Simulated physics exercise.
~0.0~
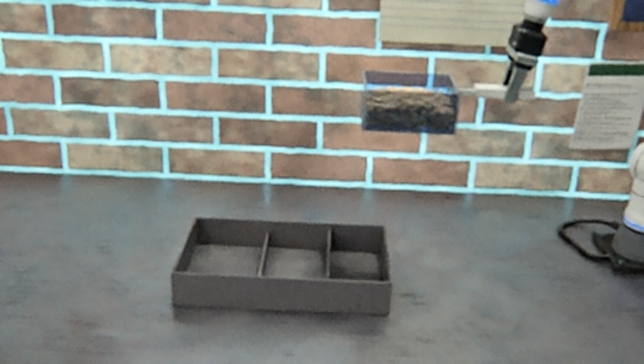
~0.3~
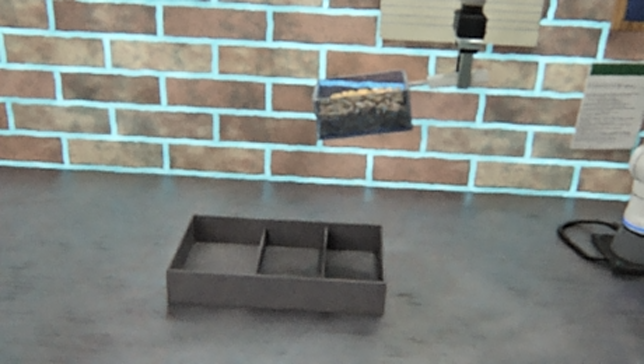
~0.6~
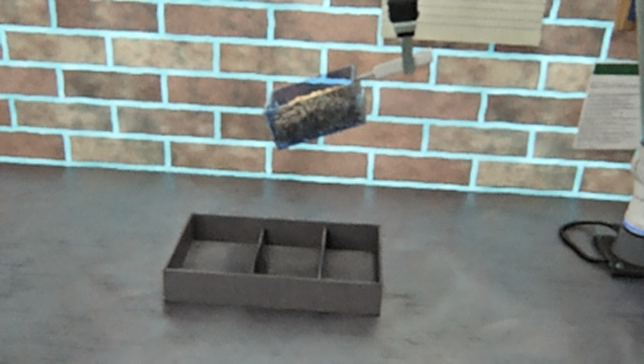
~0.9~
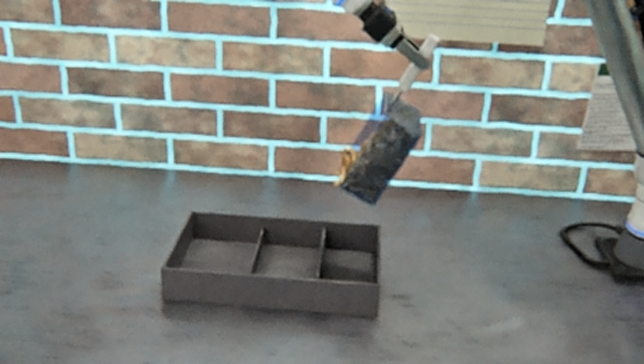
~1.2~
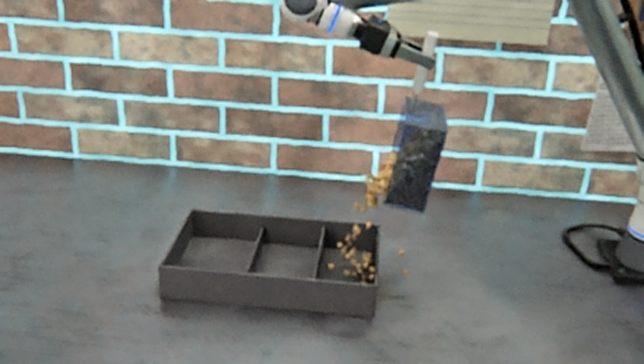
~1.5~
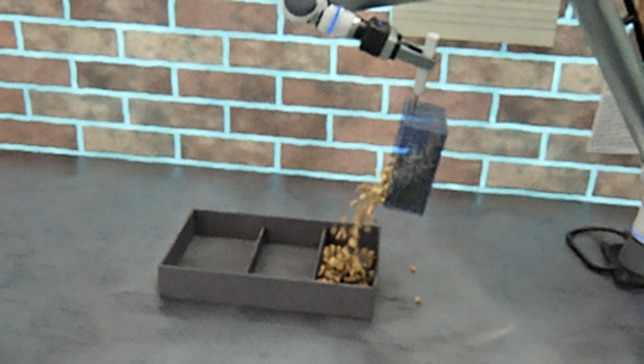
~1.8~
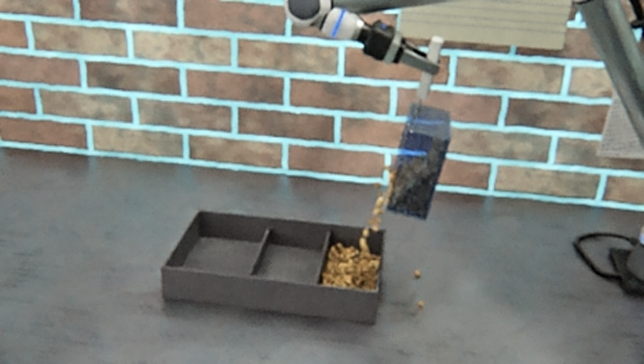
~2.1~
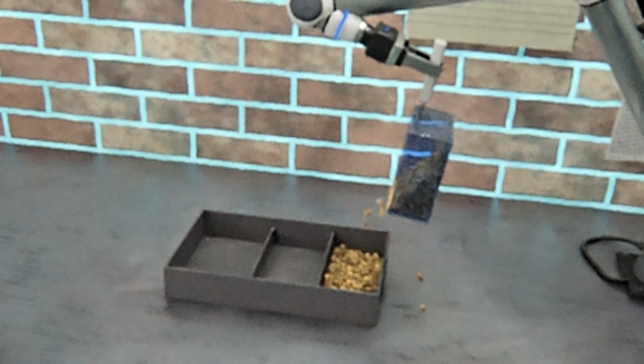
A robot arm tilts a clear box, pouring chickpeas into the right section of a dark tray.
